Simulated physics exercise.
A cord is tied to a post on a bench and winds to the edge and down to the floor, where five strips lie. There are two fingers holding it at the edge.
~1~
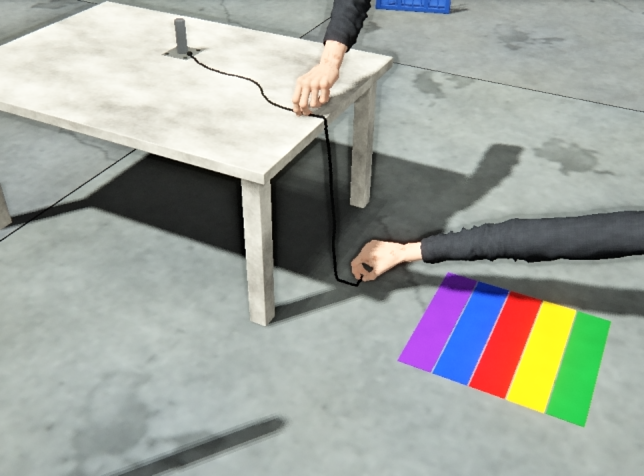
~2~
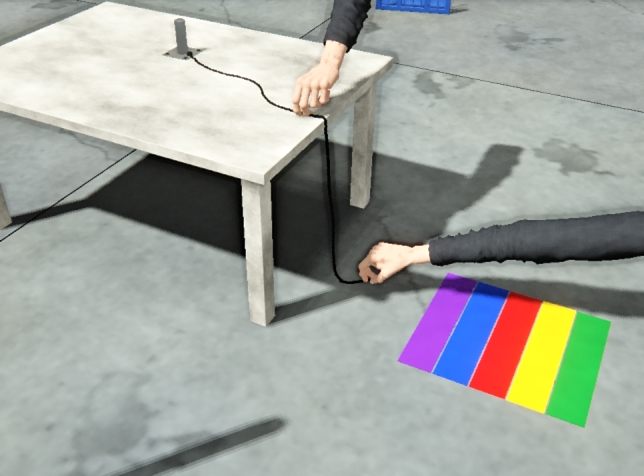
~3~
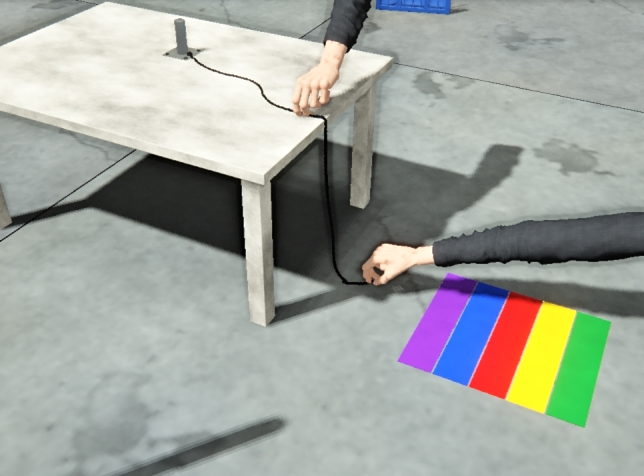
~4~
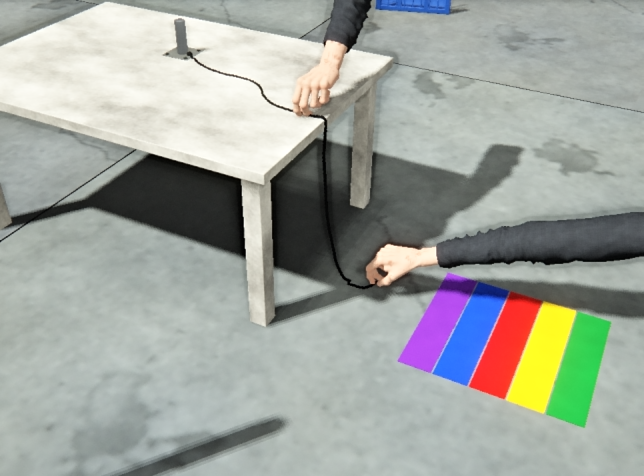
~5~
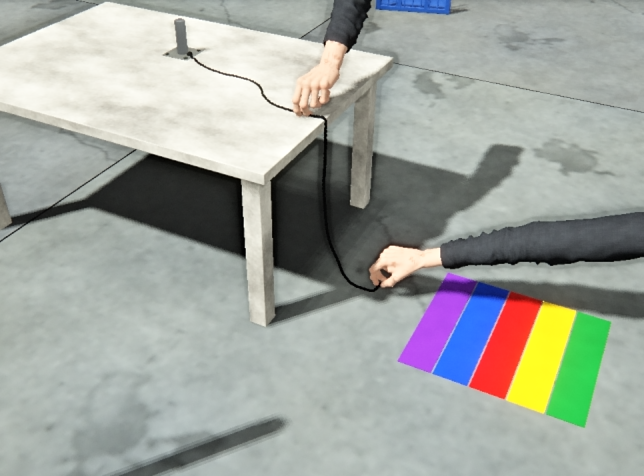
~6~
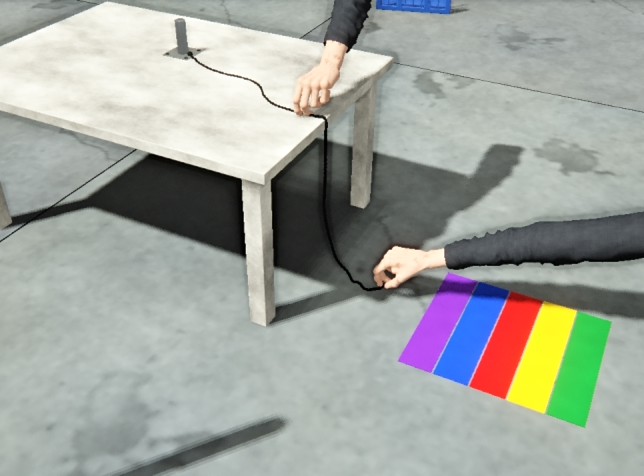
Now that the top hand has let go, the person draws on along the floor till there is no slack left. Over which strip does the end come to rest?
Over the blue strip.
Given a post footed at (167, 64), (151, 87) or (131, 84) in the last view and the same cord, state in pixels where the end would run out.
Going through them in sequence: (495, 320), (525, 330) and finally (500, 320).
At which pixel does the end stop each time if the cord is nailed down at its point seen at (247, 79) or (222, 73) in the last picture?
I'd say about (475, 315) for the first and about (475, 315) for the second.
Soon after, end near (424, 297); short of the strips.
After that, end near (459, 308); over purple.
At the stop, end near (480, 315); over blue. The end stops over the blue strip.
